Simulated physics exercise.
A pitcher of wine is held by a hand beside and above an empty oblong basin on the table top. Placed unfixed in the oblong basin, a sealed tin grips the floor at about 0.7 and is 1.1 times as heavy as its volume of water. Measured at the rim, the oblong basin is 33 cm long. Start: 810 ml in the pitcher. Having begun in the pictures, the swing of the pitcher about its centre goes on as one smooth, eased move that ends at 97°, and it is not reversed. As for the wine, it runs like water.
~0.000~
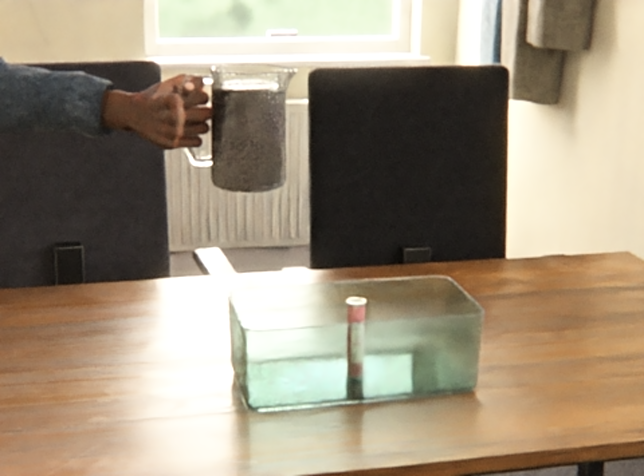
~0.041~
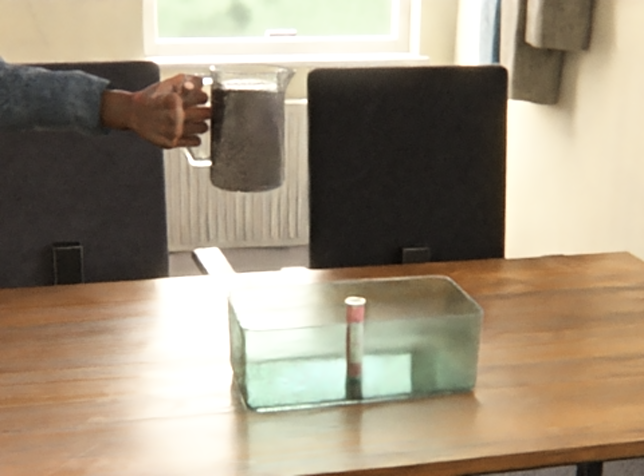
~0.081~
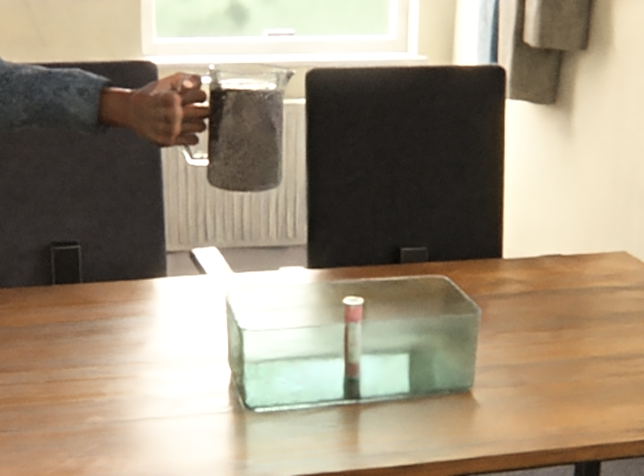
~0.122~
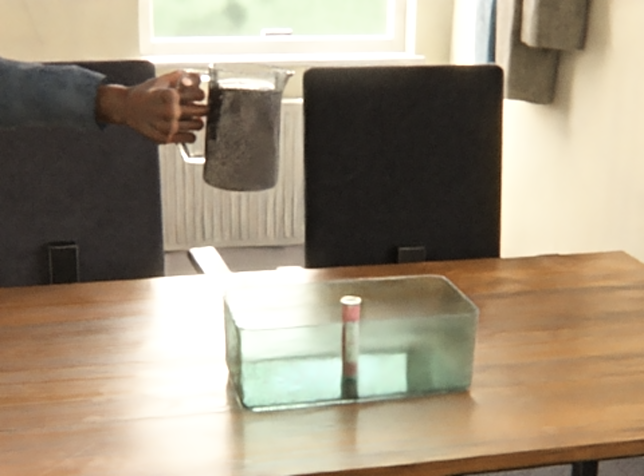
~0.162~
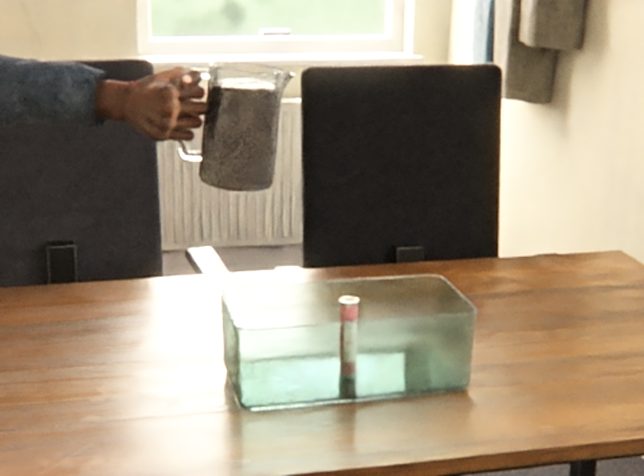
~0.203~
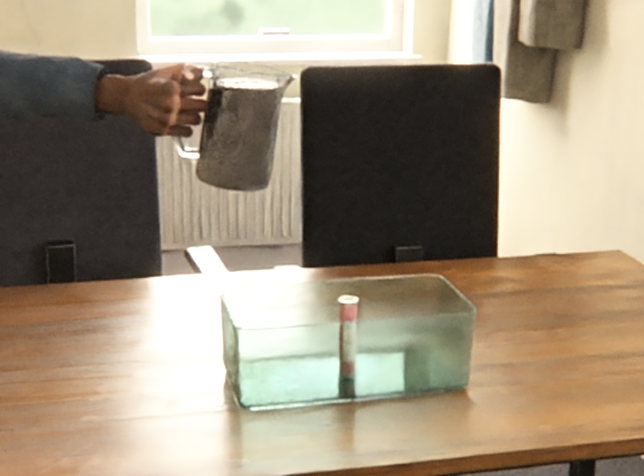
At a wooden table with two dark chairs behind it, a hand holds a glass pitcher of dark liquid above and left of a clear oblong basin and a slim upright container, then tilts the pitcher slightly rightward.
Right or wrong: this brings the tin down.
Wrong, the tin stays up.
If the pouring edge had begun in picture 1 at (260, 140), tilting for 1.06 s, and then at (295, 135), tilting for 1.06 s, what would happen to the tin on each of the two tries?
In the first try it comes down; in the second it comes down.
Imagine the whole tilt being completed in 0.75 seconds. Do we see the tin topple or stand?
The tin stays on its base.
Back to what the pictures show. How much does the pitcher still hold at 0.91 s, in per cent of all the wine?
I'd estimate some 56 per cent.
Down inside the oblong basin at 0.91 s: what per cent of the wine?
Near 18 in a hundred.
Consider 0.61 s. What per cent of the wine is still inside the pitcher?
92 %.
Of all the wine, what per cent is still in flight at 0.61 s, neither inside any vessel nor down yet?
It comes to about 8 percent.
After 0.61 s the tilt is 60° and 92 per cent is still to pour; the tin stands where it began.
After 0.91 s the tilt is 92° and 57 per cent is still to pour; the tin stands where it began.
After 1.22 s the tilt is 97° and 17 per cent is still to pour; the tin stands where it began.
After 1.56 s the tilt is 97° and 4 per cent is still to pour; the tin stands where it began.
In the end the tin stands where it began.
